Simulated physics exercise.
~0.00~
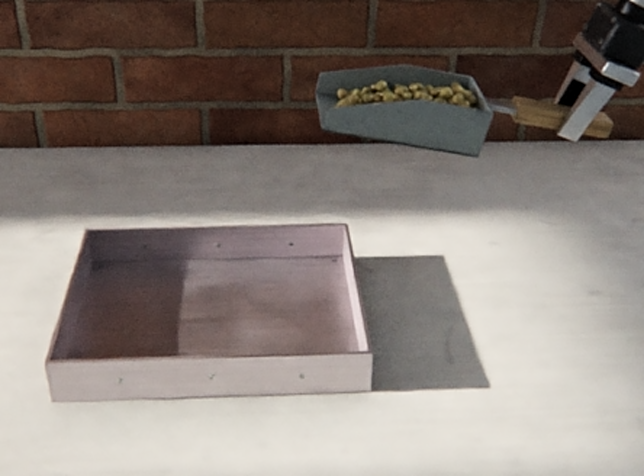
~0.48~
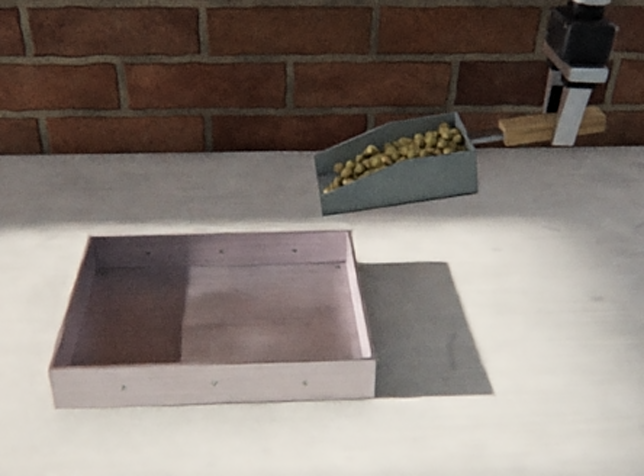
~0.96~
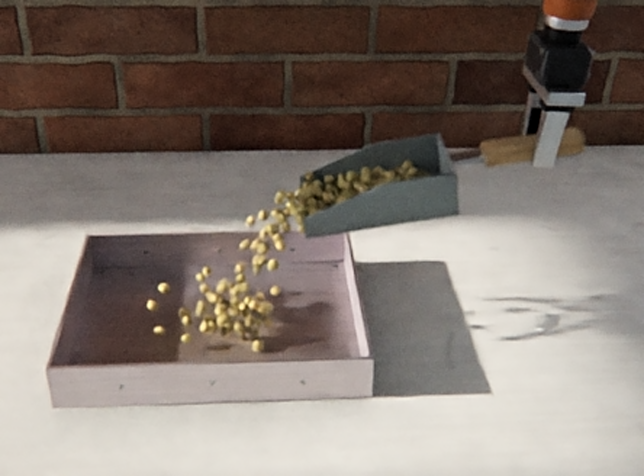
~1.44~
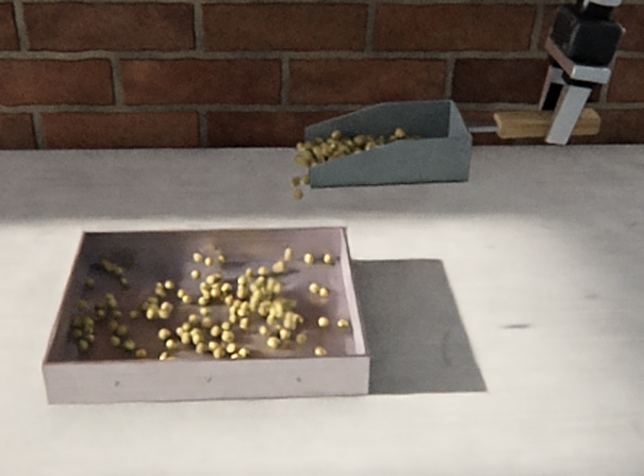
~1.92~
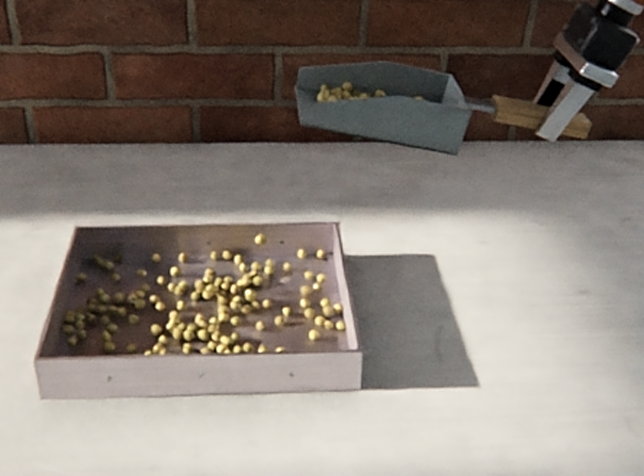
On a pale table top before a red brick wall, seen from the front and slightly above, a shallow pinkish tray sits at the left with a shadow to its right. At the upper right, a robot arm grips the wooden handle of a grey scoop heaped with yellowish beads. The arm lowers the scoop and tips its open front down to the left, and beads pour into the tray, bouncing and scattering. It then lifts and levels the scoop as the last few drop. Finally the scoop tilts back, still holding some beads, while more than half lie spread across the tray.
